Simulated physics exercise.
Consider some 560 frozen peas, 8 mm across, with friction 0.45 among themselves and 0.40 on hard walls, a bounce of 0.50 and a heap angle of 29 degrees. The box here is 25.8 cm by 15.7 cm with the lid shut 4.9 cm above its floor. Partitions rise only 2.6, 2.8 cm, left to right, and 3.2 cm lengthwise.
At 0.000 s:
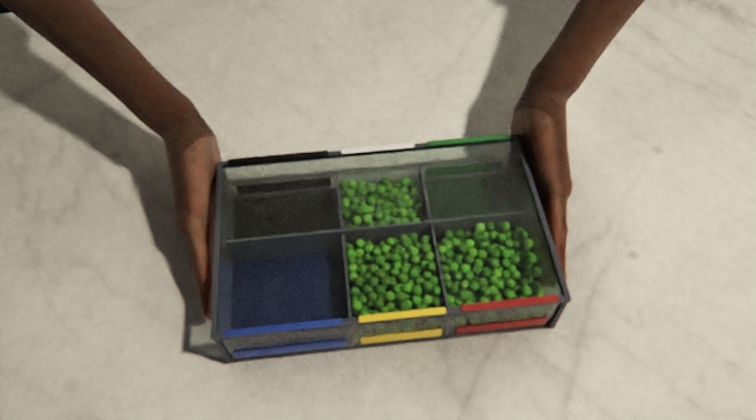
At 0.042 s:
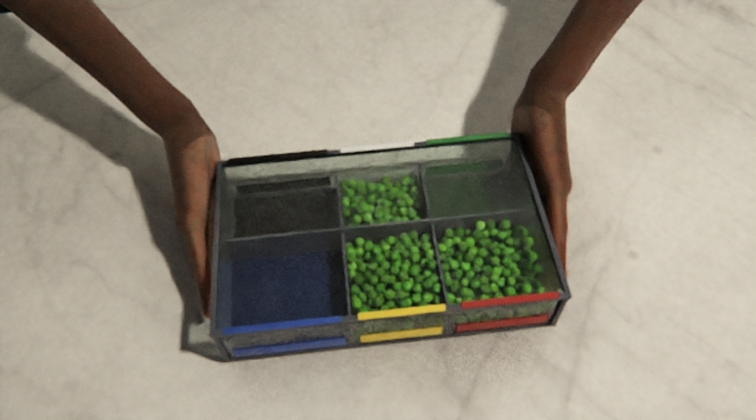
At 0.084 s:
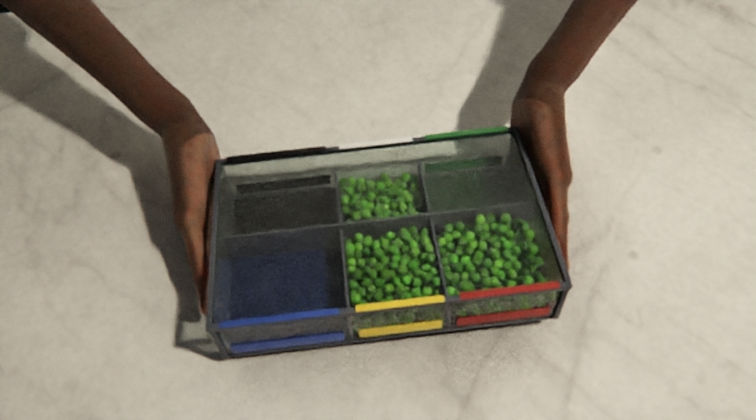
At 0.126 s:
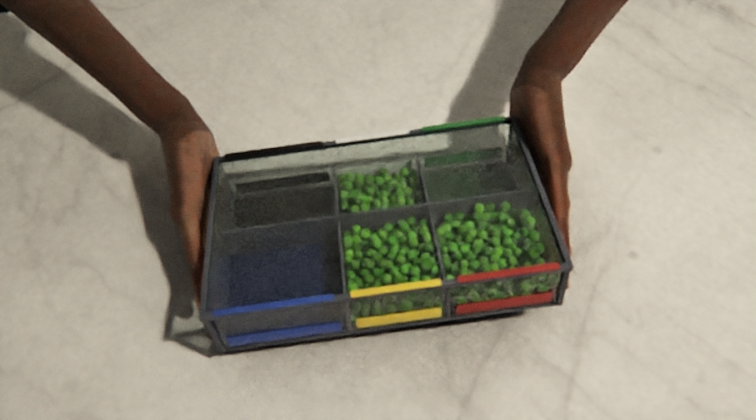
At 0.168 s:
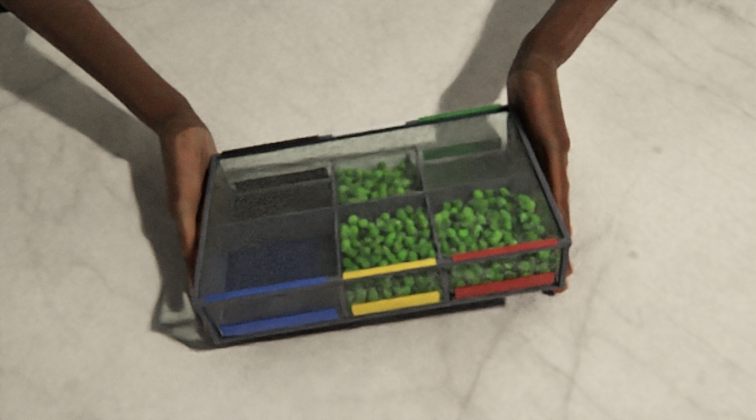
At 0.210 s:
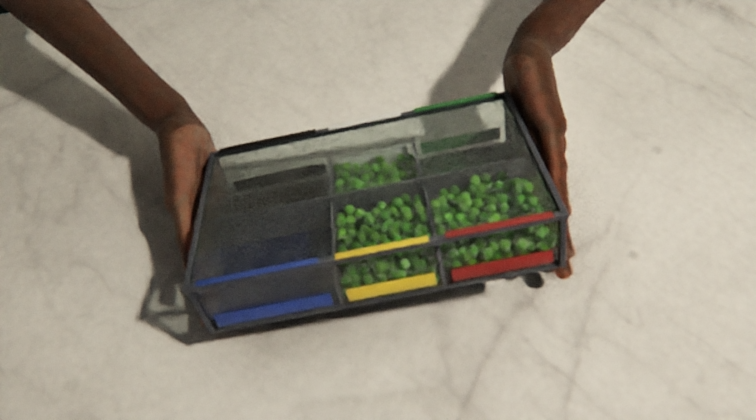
Two hands tilt a divided box of green peas, lifting its front, more on the right.
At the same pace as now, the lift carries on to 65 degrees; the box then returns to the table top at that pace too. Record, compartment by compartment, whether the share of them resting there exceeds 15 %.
My prediction: Red: Holds a share past the limit. Blue: Holds a share within the limit. Green: Holds a share within the limit. Yellow: Holds a share past the limit. White: Holds a share past the limit. Black: Holds a share within the limit.
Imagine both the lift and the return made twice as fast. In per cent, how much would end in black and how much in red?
You'd end up with black at 10 percent and red at 30 percent.
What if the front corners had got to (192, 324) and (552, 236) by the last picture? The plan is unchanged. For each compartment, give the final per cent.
In per cent, the final split is red 25, blue 15, green 0, yellow 30, white 15, black 10.
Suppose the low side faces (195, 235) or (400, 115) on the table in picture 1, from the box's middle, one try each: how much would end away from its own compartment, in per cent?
The share comes to about 40 in a hundred, then about 20 in a hundred.
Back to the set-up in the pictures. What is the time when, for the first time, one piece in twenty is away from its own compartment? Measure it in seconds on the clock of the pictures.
0.70 s or so.
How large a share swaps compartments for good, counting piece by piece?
Around 25 in a hundred.
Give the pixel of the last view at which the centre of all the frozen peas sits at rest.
Estimated resting centre: Around (398, 248).
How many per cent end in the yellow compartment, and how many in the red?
Yellow 30 %, red 30 %.
After 0.73 s, tilt 64 degrees; red 40 %, yellow 35 %, white 20 %.
After 1.08 s, tilt 26 degrees; red 30 %, green 5 %, yellow 30 %, white 25 %, black 10 %.
After 1.52 s, tilt 0 degrees; red 30 %, blue 5 %, green 5 %, yellow 30 %, white 25 %, black 10 %.
By 2.1 s all is still; red 30 %, blue 5 %, green 5 %, yellow 30 %, white 25 %, black 10 %.
